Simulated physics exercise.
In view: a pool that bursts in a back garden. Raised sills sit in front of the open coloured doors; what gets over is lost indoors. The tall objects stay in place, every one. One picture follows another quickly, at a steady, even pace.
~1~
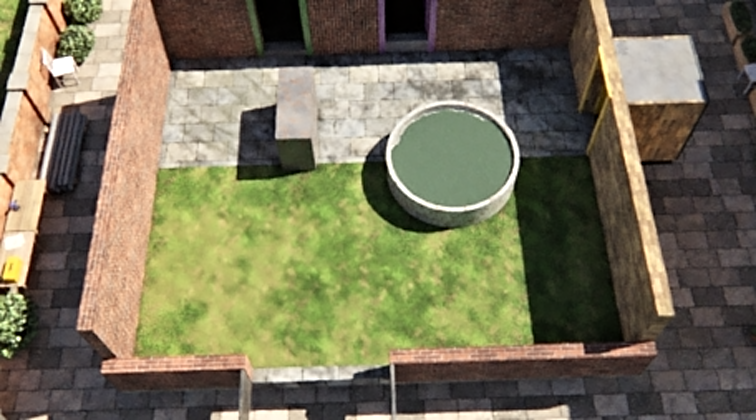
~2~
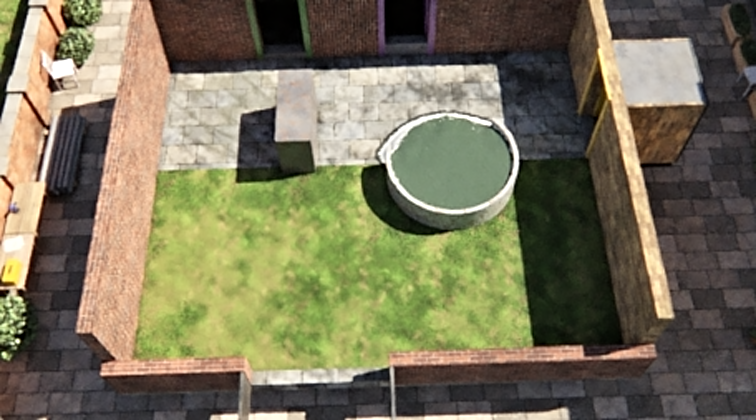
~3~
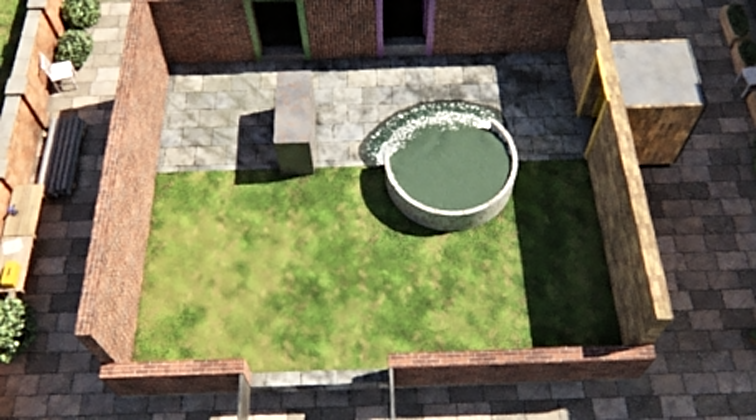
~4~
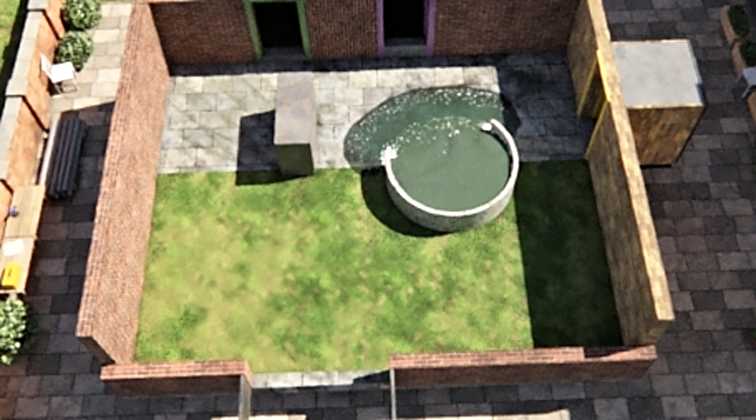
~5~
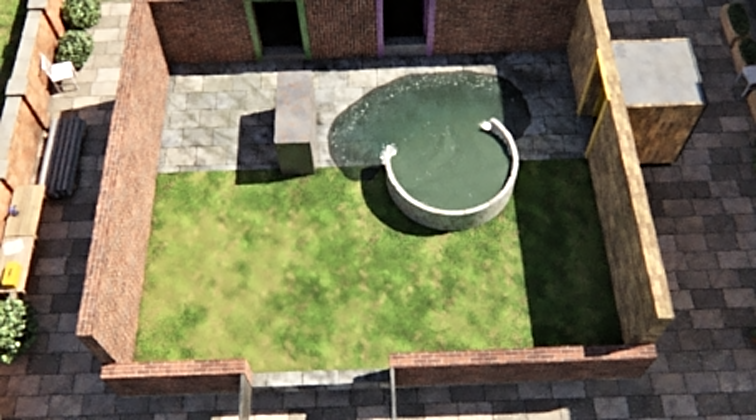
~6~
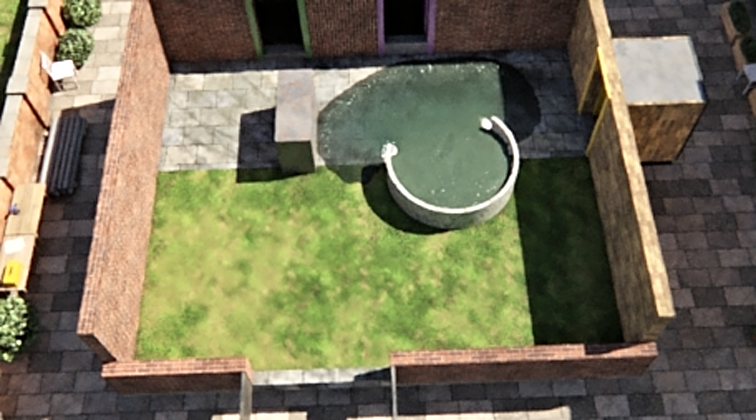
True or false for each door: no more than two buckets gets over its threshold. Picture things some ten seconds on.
The yellow door - false; the purple door - true; the green door - true.
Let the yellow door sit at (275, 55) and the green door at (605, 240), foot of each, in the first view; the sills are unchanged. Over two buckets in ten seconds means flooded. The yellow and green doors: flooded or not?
Yellow door goes over; green door stays under.
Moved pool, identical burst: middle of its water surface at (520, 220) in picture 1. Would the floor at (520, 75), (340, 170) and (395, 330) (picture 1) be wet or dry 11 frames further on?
First one gets inundated, next one gets inundated, last one stays unwetted.
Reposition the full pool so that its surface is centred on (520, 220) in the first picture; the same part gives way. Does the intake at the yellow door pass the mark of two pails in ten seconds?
In short, the yellow door overshoots the limit.
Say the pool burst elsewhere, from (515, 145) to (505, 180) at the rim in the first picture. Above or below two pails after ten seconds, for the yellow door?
My reading: Yellow door passes that mark.
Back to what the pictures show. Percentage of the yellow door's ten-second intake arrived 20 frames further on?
I'd say some 5 per cent.
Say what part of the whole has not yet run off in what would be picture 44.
Near 98 in a hundred.
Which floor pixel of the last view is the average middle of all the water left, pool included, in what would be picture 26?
The water's centre sits above (403, 108).
A moment on, water covers 20 % of the floor; the yellow door not reached, the purple door wet at the sill, nothing in, the green door not reached.
Next, water covers 25 % of the floor; the yellow door wet at the sill, nothing in, the purple door wet at the sill, nothing in, the green door wet at the sill, nothing in.
Then, water covers 40 % of the floor; the yellow door under two buckets in, the purple door wet at the sill, nothing in, the green door under two buckets in.
Later, water covers 60 % of the floor; the yellow door over two buckets in, the purple door wet at the sill, nothing in, the green door under two buckets in.
In the end, water covers 90 % of the floor; the yellow door over two buckets in, the purple door wet at the sill, nothing in, the green door under two buckets in.
